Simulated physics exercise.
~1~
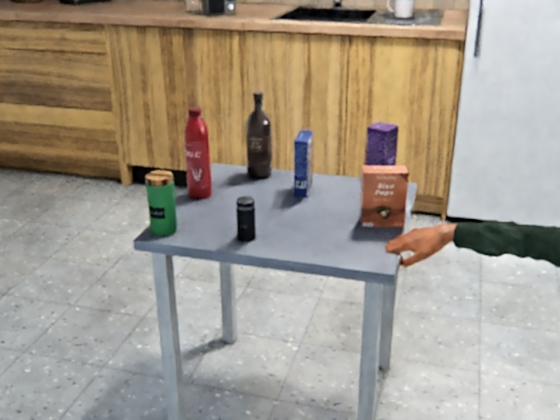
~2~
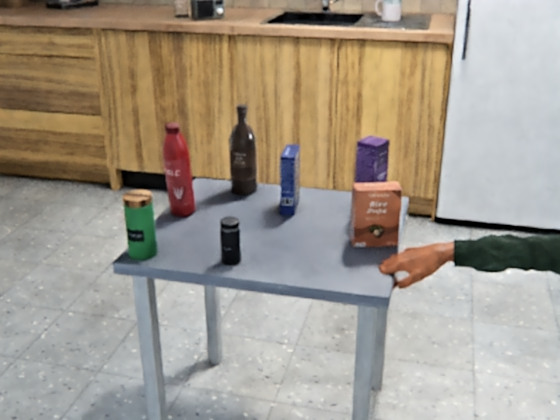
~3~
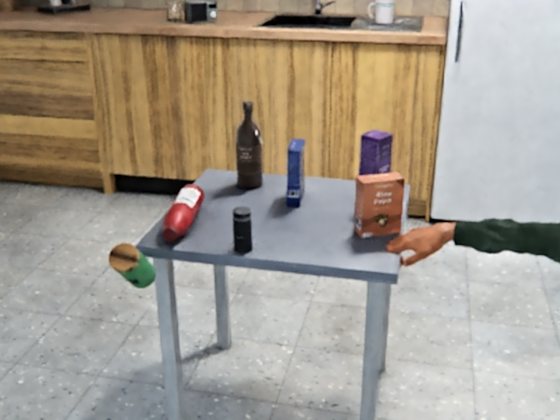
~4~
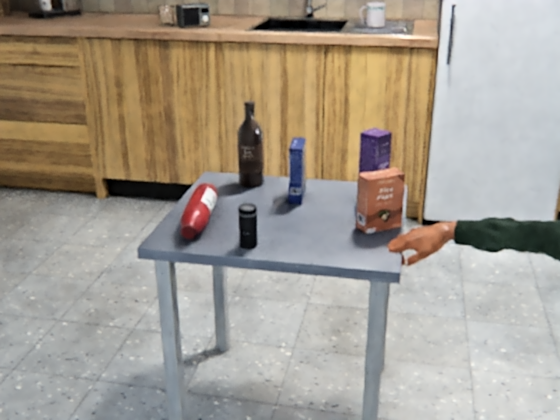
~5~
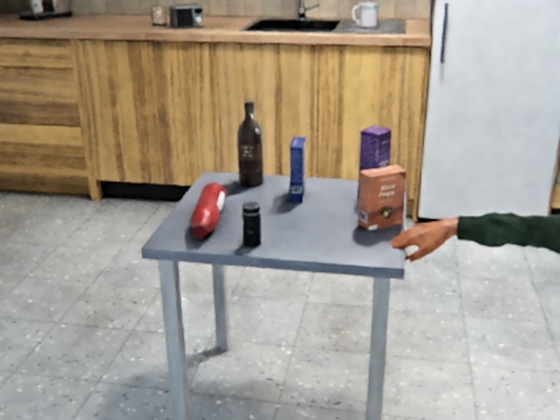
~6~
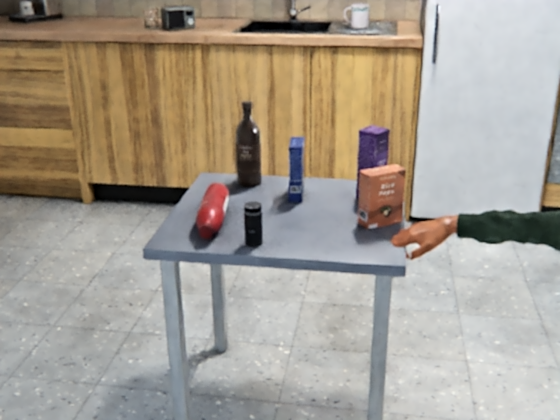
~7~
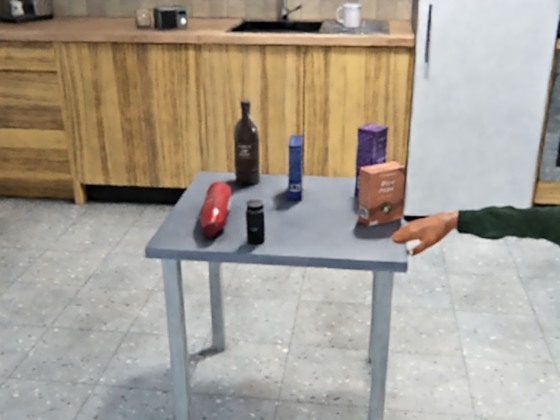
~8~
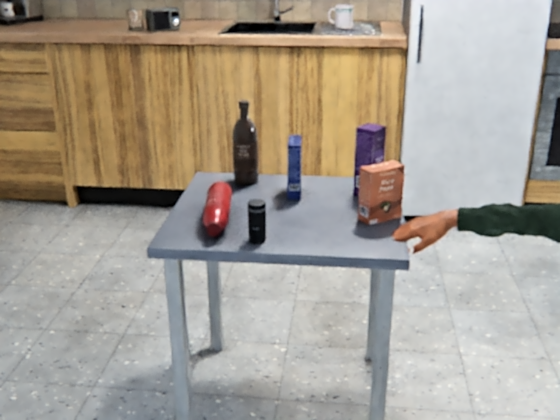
In a kitchen with wooden cabinets and a pale tiled floor, a small grey table is seen from the front and slightly above. A green jar, red bottle and black shaker stand on its left side, a brown bottle and blue packet further back, and a purple carton and orange packet on the right, where a hand in a dark green sleeve holds the corner. The table jerks towards the viewer and the red bottle leans. As the table moves back, the red bottle topples and the green jar tips off the left edge. The red bottle ends lying down, the others still upright.
